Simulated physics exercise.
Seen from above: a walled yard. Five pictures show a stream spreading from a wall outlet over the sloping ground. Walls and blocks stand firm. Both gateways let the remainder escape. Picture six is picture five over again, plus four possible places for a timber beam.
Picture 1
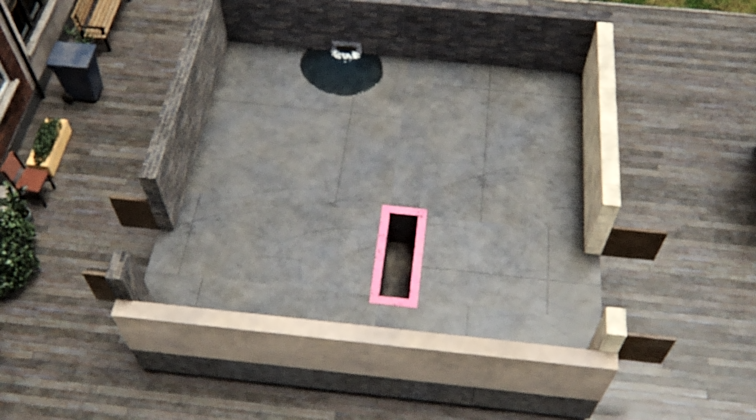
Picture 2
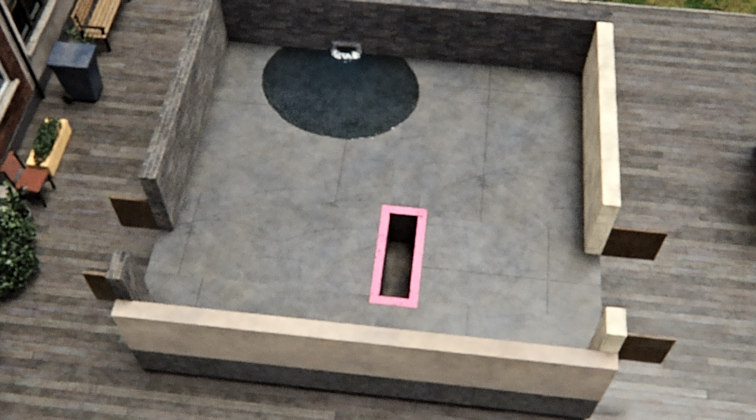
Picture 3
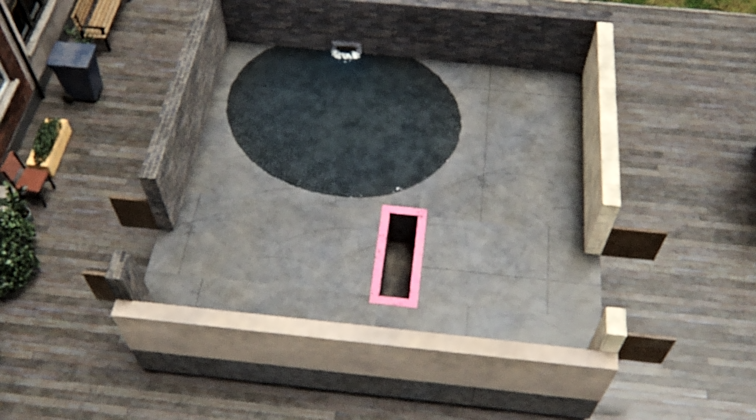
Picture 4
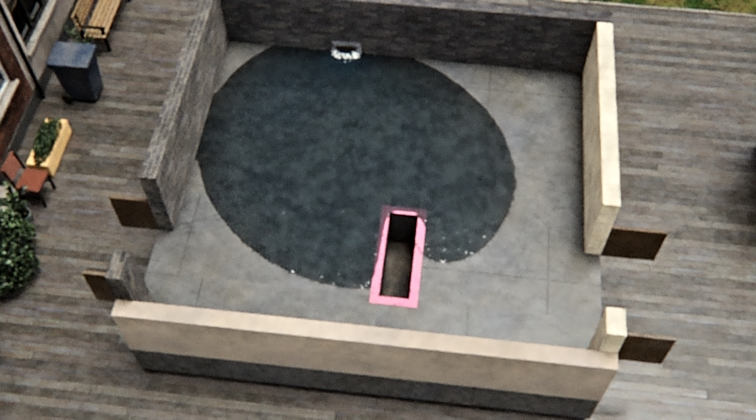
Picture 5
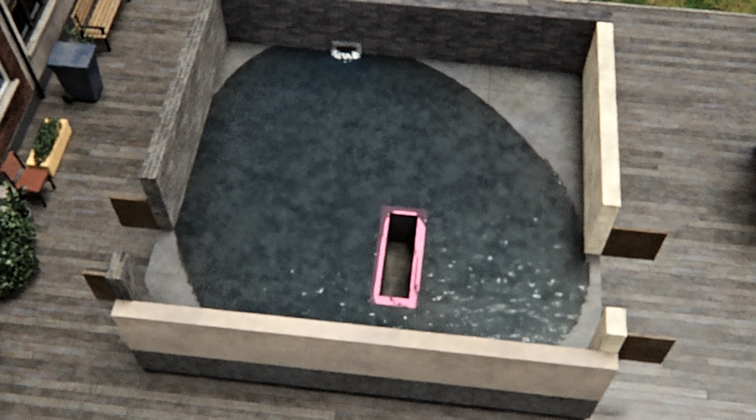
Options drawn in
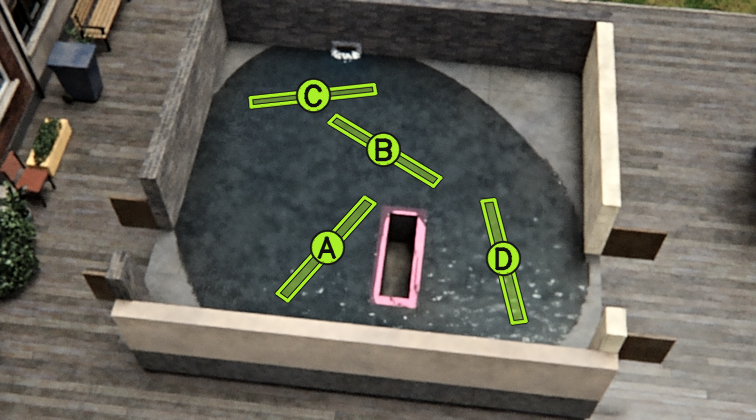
Water spread from an outlet in the back wall across the grey floor of a walled yard, reached and surrounded the pink-rimmed drain, then covered most of the ground toward the front wall.
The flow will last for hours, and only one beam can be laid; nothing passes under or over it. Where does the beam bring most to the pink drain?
It is D.
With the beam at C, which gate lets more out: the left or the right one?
The right one.
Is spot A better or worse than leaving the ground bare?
Spot A is worse.
In lime, A from (282, 297) to (369, 200); B from (332, 119) to (437, 181); C from (250, 102) to (374, 89); D from (488, 200) to (519, 322).
With A, about 25 % of the stream goes into the pink drain, about 75 % out by the gates.
With B, about 22 % of the stream goes into the pink drain, about 78 % out by the gates.
With C, about 19 % of the stream goes into the pink drain, about 80 % out by the gates.
With D, about 37 % of the stream goes into the pink drain, about 63 % out by the gates.
